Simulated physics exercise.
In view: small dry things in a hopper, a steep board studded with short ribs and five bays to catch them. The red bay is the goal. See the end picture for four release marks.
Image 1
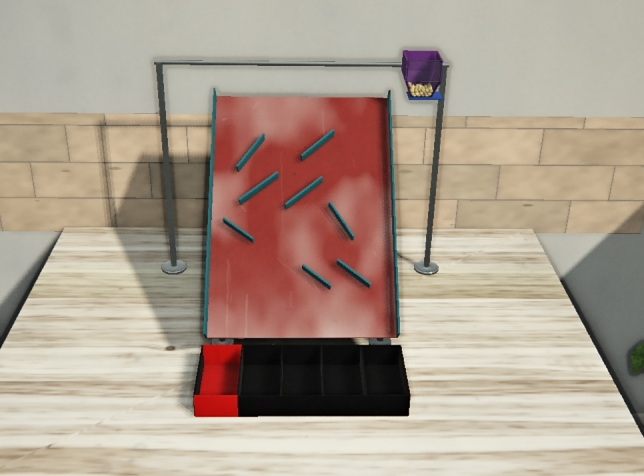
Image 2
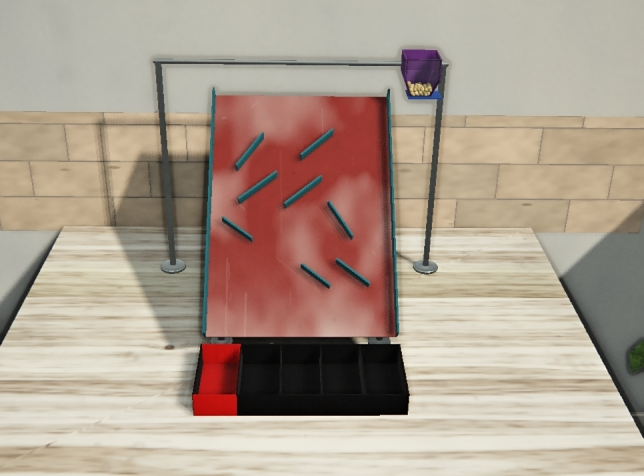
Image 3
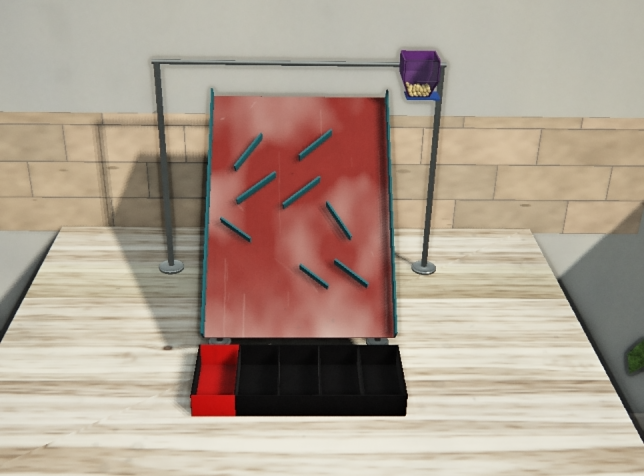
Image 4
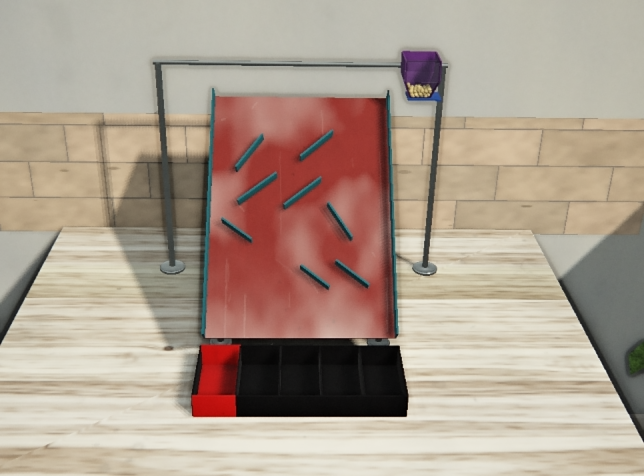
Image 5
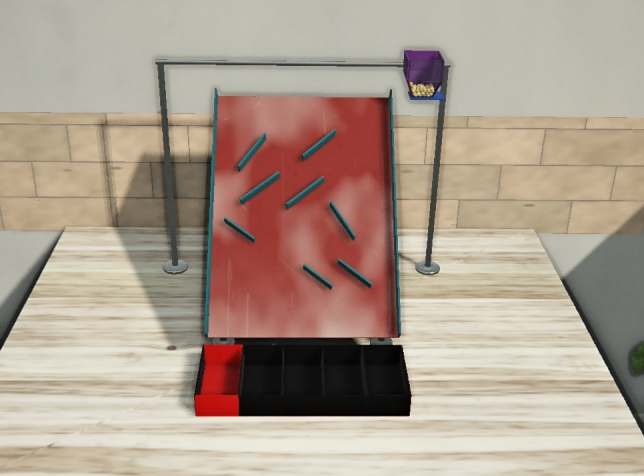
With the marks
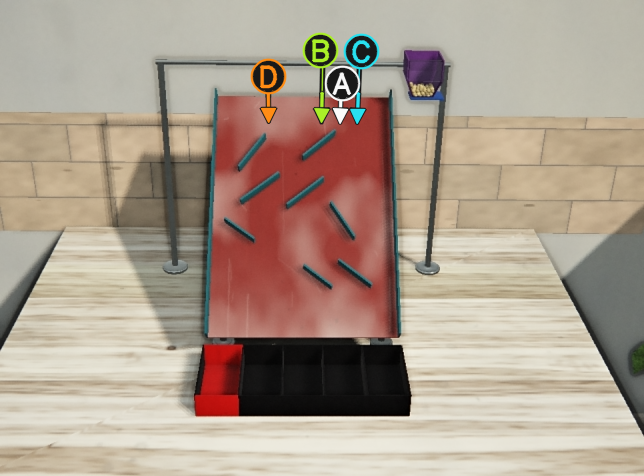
On a pale wooden tabletop before a tan brick wall, a steep red board studded with short dark ribs stands behind a tray of five bays, the leftmost red. A purple hopper of small pale pieces stays at the upper right of a metal frame, and nothing moves apart from a slight sway of the whole view.
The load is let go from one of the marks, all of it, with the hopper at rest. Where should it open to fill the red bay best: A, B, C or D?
Mark D does it best.
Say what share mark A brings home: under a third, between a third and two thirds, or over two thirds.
Under a third.
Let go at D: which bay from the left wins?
The first.
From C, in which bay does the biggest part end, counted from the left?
It is the fifth one.
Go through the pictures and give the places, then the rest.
The first picture shows hopper at (420, 90), soya beans, door shut.
The second picture shows ribs (236, 165) to (263, 132), (301, 154) to (333, 129), (238, 199) to (277, 171).
The third picture shows ribs (283, 204) to (320, 176), (221, 217) to (250, 238), (327, 201) to (351, 236).
The fourth picture shows ribs (301, 265) to (329, 286), (336, 260) to (369, 285).
The fifth picture shows red bay at (217, 405), number 1 of 5 from the left.
On the marked copy, mark A meets the board at (340, 118); mark B meets the board at (321, 117); mark C meets the board at (357, 118); mark D meets the board at (268, 117).
For mark A, a small part in the red bay, most in other bays.
For mark B, about a third in the red bay, about two thirds in other bays.
For mark C, none in the red bay, nearly all in other bays.
For mark D, about half in the red bay, about a third in other bays, a small part outside the box.
